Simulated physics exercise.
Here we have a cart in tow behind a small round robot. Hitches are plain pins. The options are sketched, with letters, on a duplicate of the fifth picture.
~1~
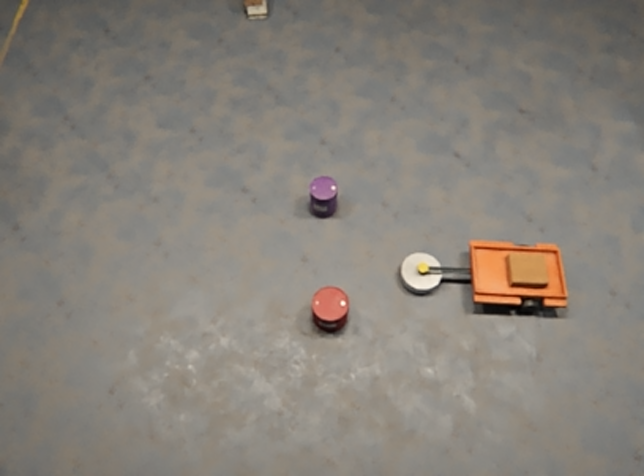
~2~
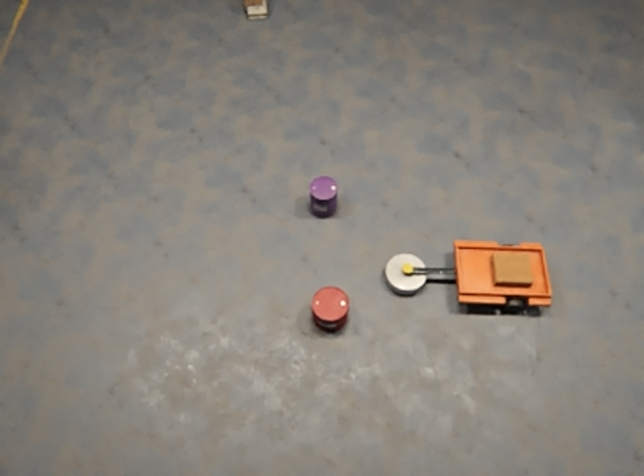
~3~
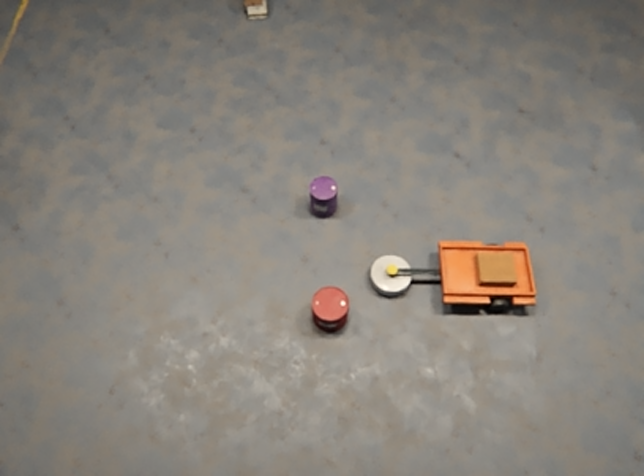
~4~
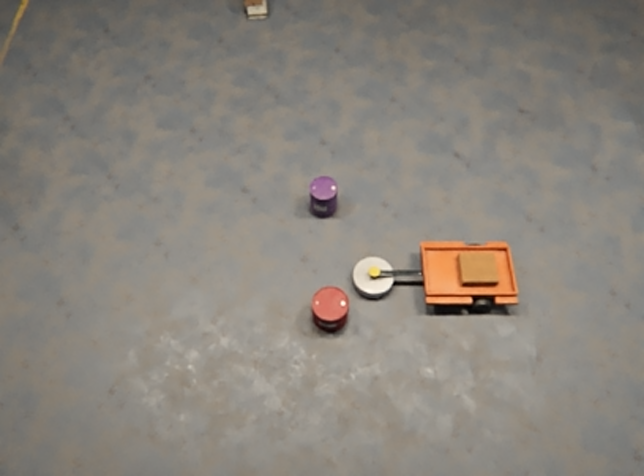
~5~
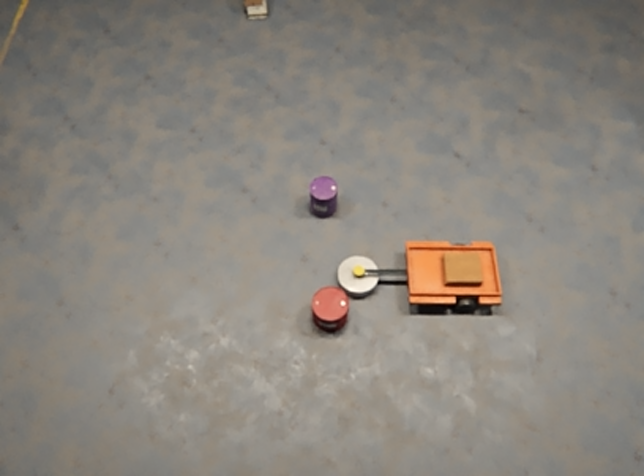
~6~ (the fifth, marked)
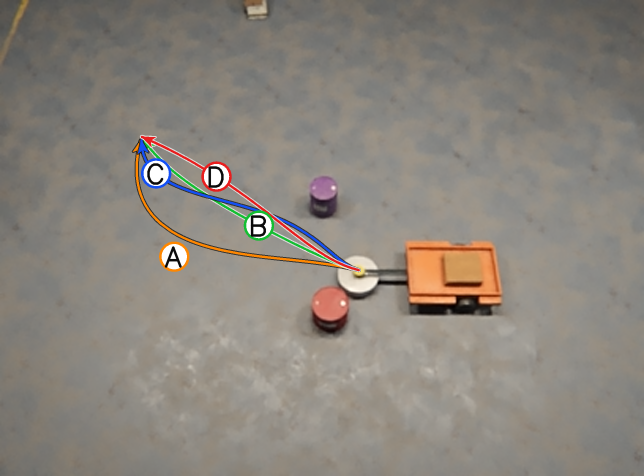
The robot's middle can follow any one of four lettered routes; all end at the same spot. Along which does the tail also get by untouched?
The robot should drive B.
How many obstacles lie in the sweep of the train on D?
It touches one.
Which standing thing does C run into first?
The purple keg.
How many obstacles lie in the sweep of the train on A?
It touches one.
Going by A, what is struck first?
First the red tub.
On the marked copy, A from (359, 270) via (196, 243) to (141, 140); B from (359, 270) via (229, 209) to (143, 138); C from (359, 270) via (235, 204) to (141, 140); D from (359, 270) via (243, 194) to (142, 137).
Taking B. A third of the way, robot (268, 235), cart (353, 254).
Two thirds of the way, robot (190, 189), cart (261, 218).
When it is over, robot (144, 143), cart (199, 179); nothing has been touched.
As for the rest, A meets the red tub; C meets the purple keg; D meets the purple keg.
